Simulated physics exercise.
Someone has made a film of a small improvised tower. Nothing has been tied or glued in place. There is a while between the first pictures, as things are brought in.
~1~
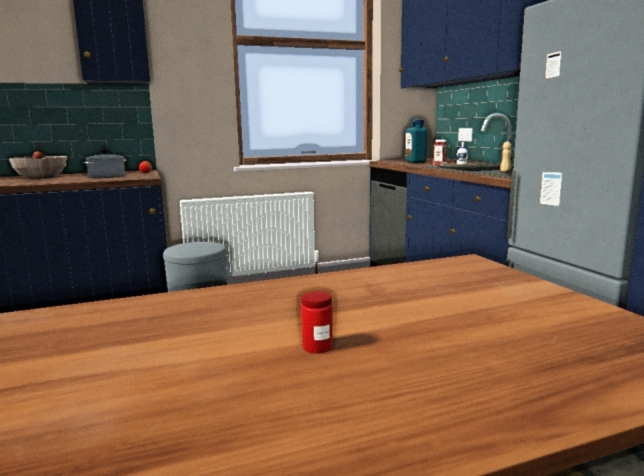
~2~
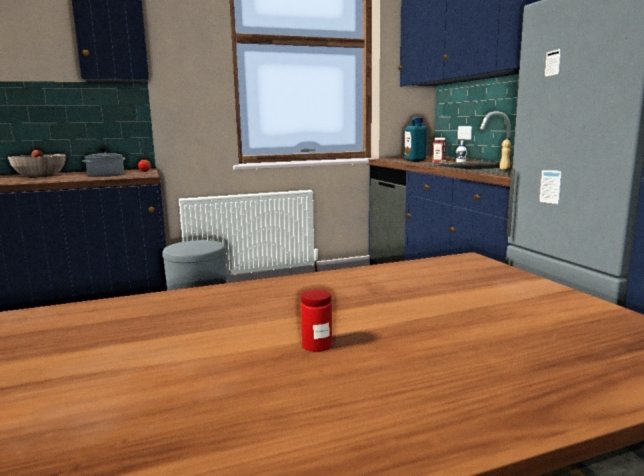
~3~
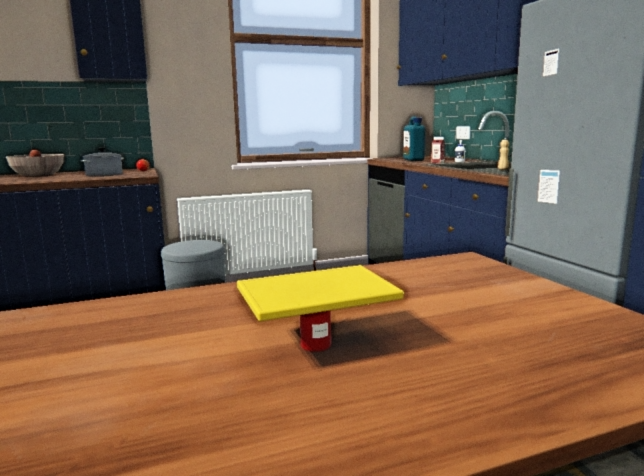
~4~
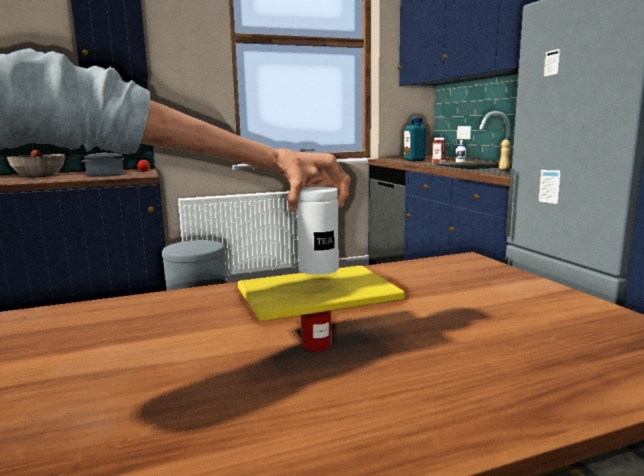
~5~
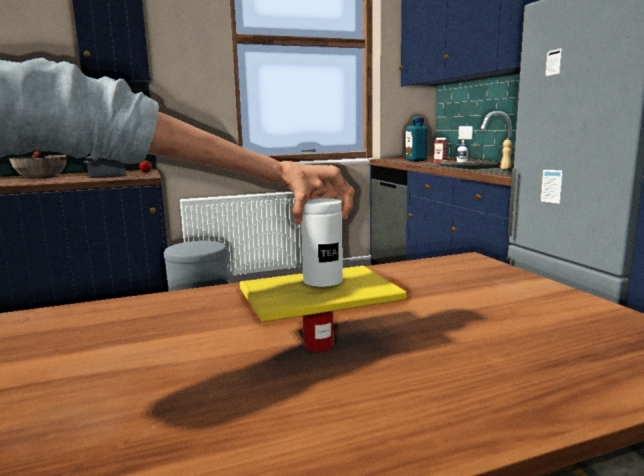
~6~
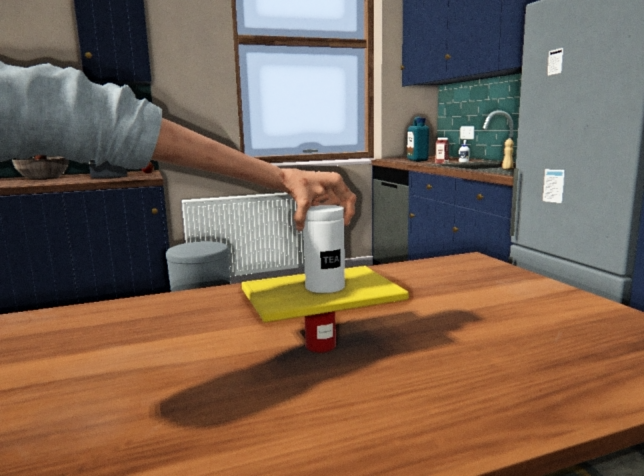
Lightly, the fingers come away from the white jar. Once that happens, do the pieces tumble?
No. Stays put.
Then, 0.20 s later than the last frame, all is still.
Then, 0.40 s later than the last frame, white jar resting near (324, 249).
When it is over, all 3 as before. End places, in pixels of the last picture, white jar near (324, 249). The stack keeps its balance.
